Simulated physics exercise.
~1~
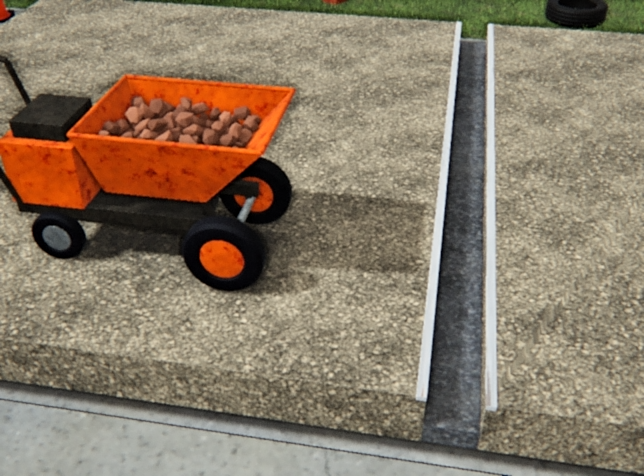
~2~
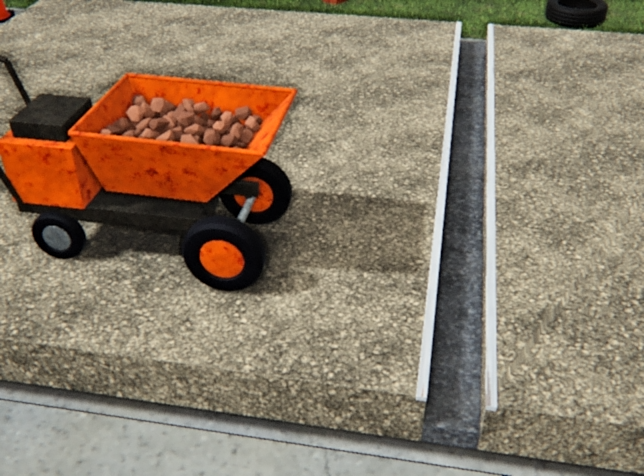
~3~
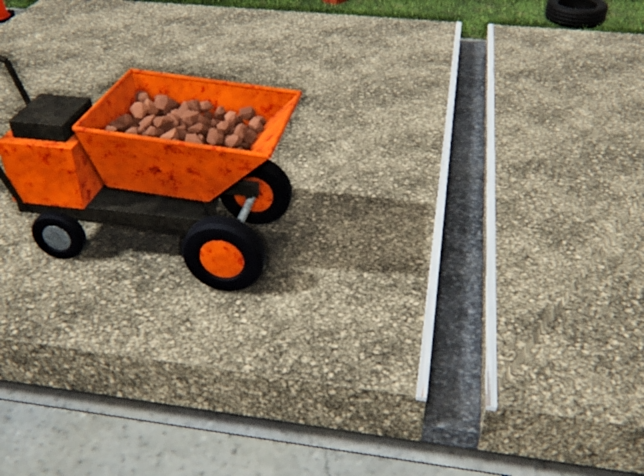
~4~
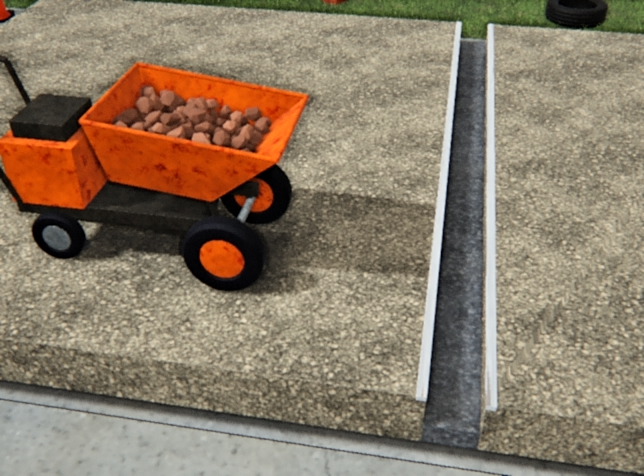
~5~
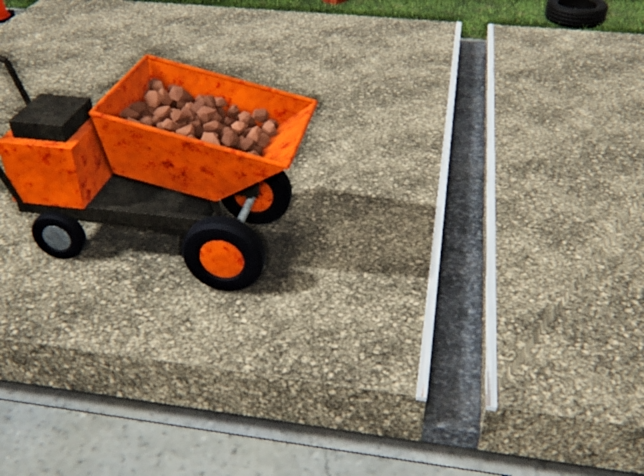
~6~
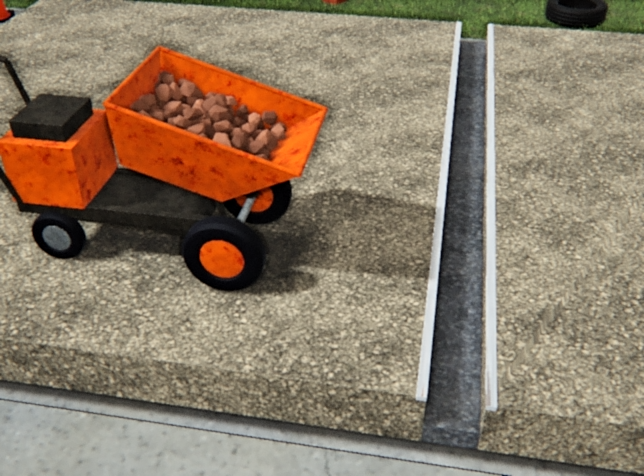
An orange powered barrow loaded with reddish-brown rubble stood still on gravelly ground left of a narrow trench, and its skip slowly tilted toward the right, its back end rising while the lumps stayed inside.
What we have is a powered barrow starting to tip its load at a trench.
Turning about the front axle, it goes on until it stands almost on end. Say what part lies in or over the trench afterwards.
More out than in.
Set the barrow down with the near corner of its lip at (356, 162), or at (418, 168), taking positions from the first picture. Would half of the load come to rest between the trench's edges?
The greater portion first, the lesser portion second.
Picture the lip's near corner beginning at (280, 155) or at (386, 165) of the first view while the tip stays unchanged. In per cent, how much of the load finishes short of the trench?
Roughly 40 percent first, then roughly 0 percent.
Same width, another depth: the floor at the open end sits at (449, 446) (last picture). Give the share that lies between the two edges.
It comes out near 30 percent.
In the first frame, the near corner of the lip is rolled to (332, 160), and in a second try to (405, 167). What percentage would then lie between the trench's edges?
Around 70 % the first time and around 0 % the second.
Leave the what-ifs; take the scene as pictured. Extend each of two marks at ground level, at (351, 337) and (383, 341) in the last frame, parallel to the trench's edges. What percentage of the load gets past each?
Close to 70 per cent, then close to 60 per cent.
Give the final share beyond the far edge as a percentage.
Share: Near 0 %.
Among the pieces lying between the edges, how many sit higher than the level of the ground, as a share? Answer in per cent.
0 %, roughly.
Just after the last frame, skip tipped steeply; every one in the skip.
A moment on, skip tipped right over; the larger part in the skip; roughly a quarter short of the trench; just a few in or heaped over the trench; just a few falling.
Further on, skip tipped right over; roughly a quarter in the skip; roughly half short of the trench; roughly a quarter in or heaped over the trench; just a few beyond it.
When it is over, skip tipped right over; roughly a quarter in the skip; roughly half short of the trench; roughly a quarter in or heaped over the trench; just a few beyond it.
